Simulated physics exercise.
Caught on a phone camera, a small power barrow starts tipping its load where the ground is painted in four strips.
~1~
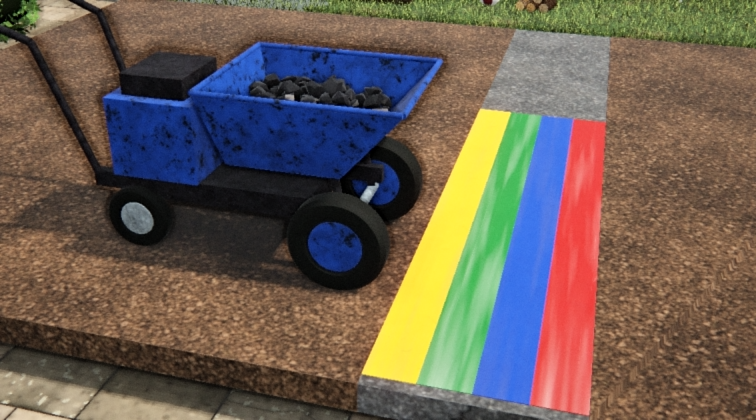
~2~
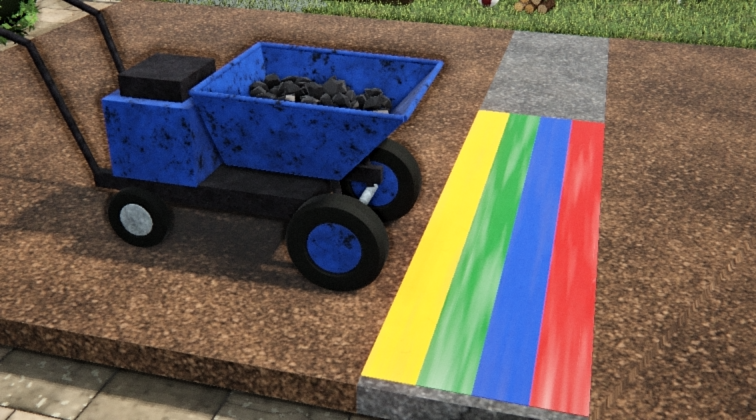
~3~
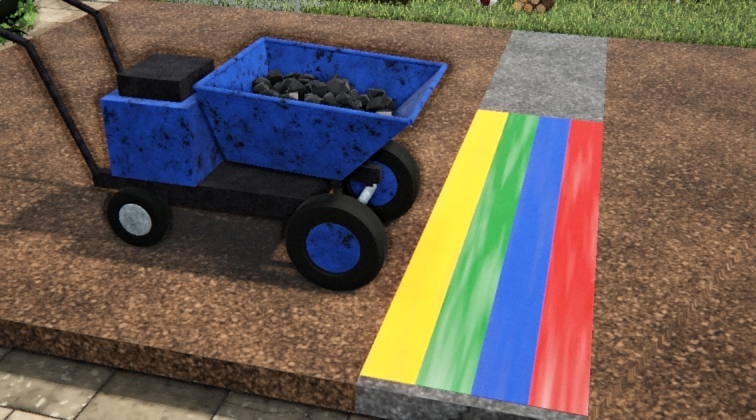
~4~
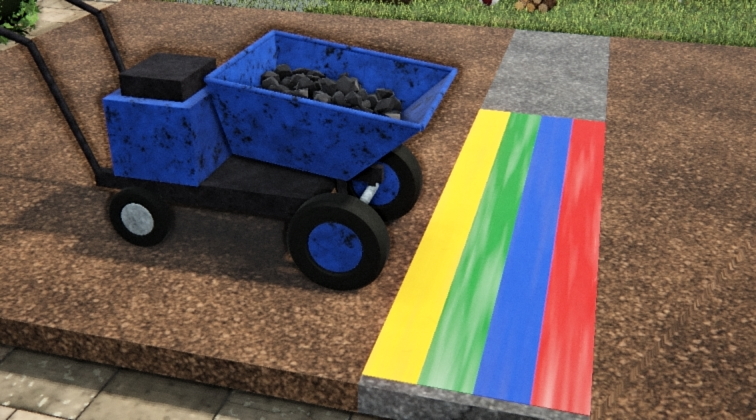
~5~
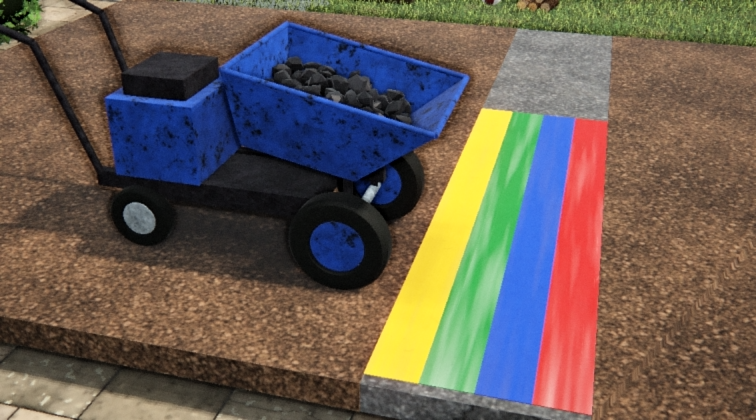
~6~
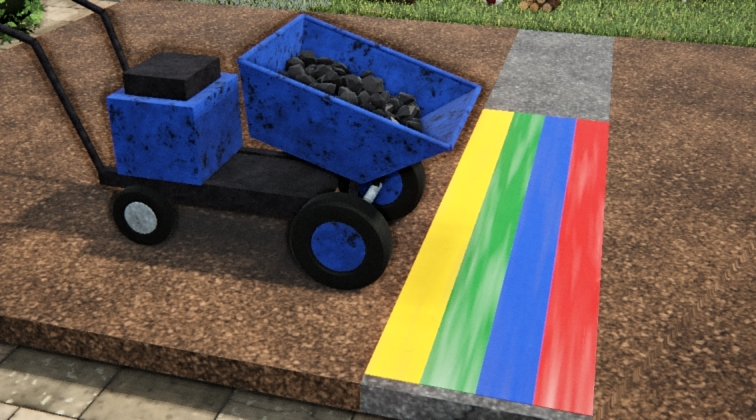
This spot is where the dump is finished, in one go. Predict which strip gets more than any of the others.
The blue strip gets the most.
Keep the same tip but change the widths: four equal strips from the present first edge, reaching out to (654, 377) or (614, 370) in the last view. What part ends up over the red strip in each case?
I'd say some 10 % for the first and some 20 % for the second.
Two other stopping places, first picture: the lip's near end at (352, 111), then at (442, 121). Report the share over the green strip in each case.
40 % and 0 %, in that order.
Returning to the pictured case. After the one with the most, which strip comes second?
Next in line comes the red one.
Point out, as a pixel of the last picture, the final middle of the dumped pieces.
Resting centre, last frame: Roughly (551, 266).
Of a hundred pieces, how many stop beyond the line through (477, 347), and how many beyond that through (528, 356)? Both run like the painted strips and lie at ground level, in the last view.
First 80 in a hundred, second 50 in a hundred.
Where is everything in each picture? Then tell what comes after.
In the first frame, lip of the skip (403, 116), level; top of the load (313, 89), lumps of coal; yellow strip (408, 330); green strip (459, 339); blue strip (511, 347); red strip (565, 357).
In the second frame, lip of the skip (404, 119), level; top of the load (307, 94).
In the third frame, lip of the skip (409, 122), tipped barely; top of the load (296, 92).
In the fourth frame, lip of the skip (421, 128), tipped a little; top of the load (306, 89).
In the fifth frame, lip of the skip (435, 136), tipped a little; top of the load (307, 94).
In the sixth frame, lip of the skip (449, 148), tipped clearly; top of the load (320, 90); yellow strip (411, 330); green strip (462, 339); blue strip (514, 347); red strip (568, 357).
Just after the last frame, skip tipped steeply; every one in the skip.
A moment on, skip tipped steeply; the larger part in the skip; about a tenth over the blue strip; just a few over the red strip.
Further on, skip tipped right over; roughly a quarter in the skip; just a few over the green strip; roughly a third over the blue strip; roughly a quarter over the red strip; about a tenth off the paint.
When it is over, skip tipped right over; roughly a quarter in the skip; not one over the yellow strip; just a few over the green strip; roughly a third over the blue strip; roughly a quarter over the red strip; about a tenth off the paint.
